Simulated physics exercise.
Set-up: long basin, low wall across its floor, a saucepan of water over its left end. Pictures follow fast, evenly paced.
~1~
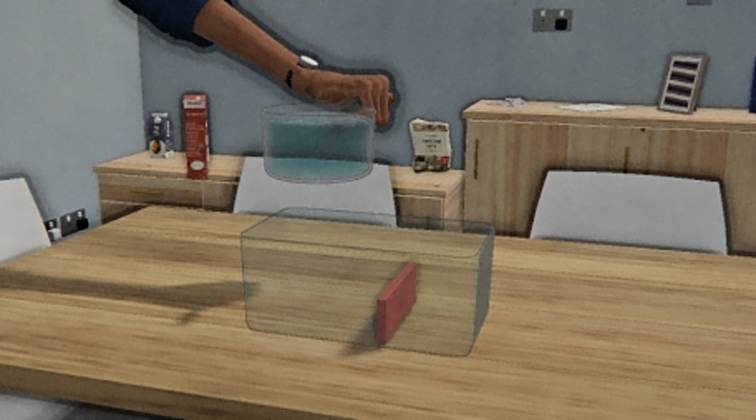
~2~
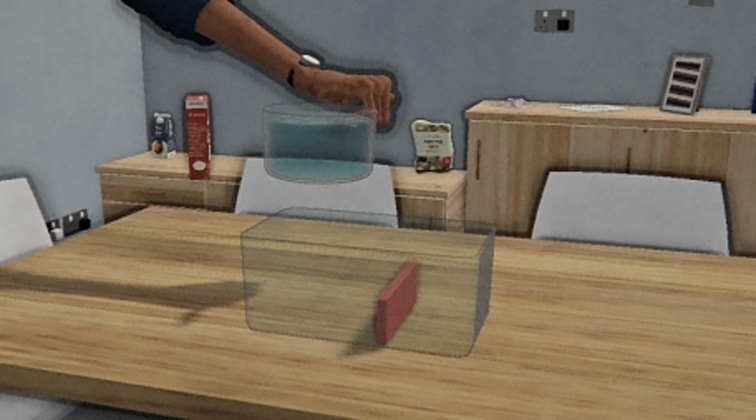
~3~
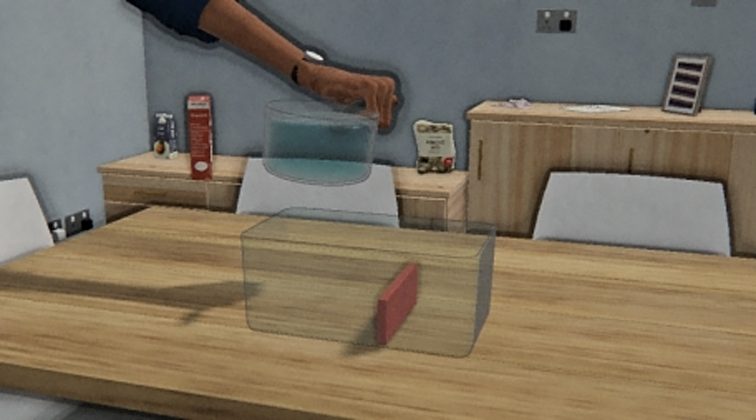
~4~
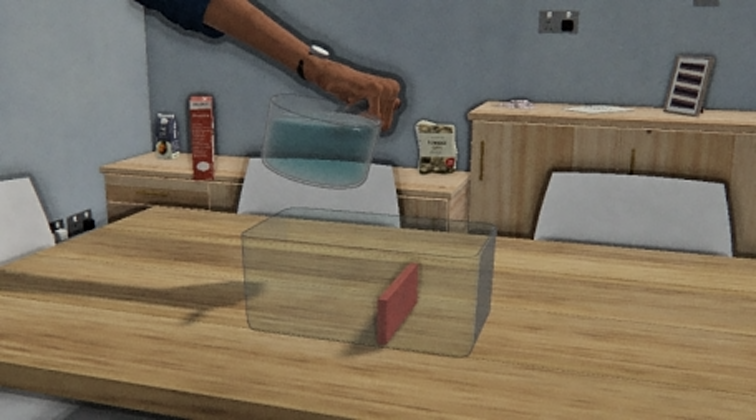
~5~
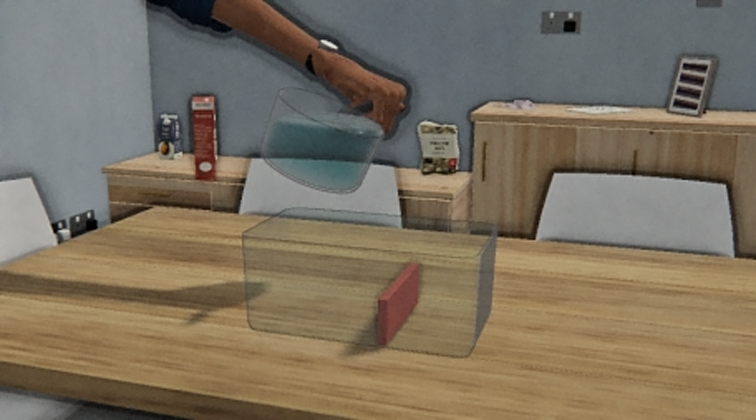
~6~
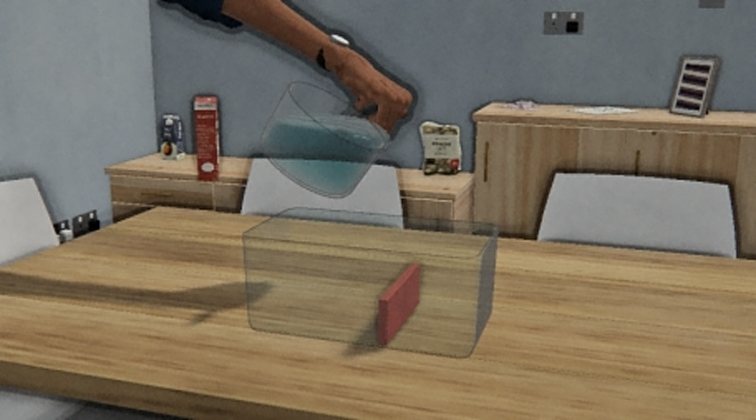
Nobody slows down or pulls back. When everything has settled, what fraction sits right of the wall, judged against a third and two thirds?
It settles with between one third and two thirds on the right.
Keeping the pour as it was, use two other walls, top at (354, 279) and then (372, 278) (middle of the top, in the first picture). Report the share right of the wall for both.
In order, some 90 and 90 in a hundred.
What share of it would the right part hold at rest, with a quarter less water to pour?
Roughly 45 percent.
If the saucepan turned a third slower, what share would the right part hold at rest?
Roughly 70 in a hundred.
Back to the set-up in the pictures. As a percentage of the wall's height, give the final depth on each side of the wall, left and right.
Levels: Left around 30 per cent, right around 60 per cent.
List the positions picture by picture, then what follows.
The first frame shows tilt 0°; pouring edge (372, 113); surface from (271, 116) to (371, 122); the long basin's rim runs from (263, 222) to (486, 242); the wall's top is at (398, 281).
The second frame shows tilt 2°; pouring edge (373, 115); surface from (272, 116) to (372, 122).
The third frame shows tilt 6°; pouring edge (375, 119); surface from (274, 115) to (375, 124).
The fourth frame shows tilt 13°; pouring edge (378, 127); surface from (276, 115) to (378, 126).
The fifth frame shows tilt 23°; pouring edge (381, 138); surface from (277, 118) to (383, 132); 1 per cent is over the edge.
The sixth frame shows tilt 34°; pouring edge (381, 150); surface from (275, 118) to (382, 142); 4 per cent is over the edge.
A moment on, the saucepan is tipped on its side and 32 per cent is still to pour, 3 is left of the wall and 33 right of it.
Next, the saucepan is tipped right over and 8 per cent is still to pour, 22 is left of the wall and 57 right of it.
Then the saucepan is tipped right over and 2 per cent is still to pour, 40 is left of the wall and 55 right of it.
Later the saucepan is tipped right over and 0 per cent is still to pour, 44 is left of the wall and 54 right of it.
At rest 45 per cent lies left of the wall, 54 right of it and 2 outside.
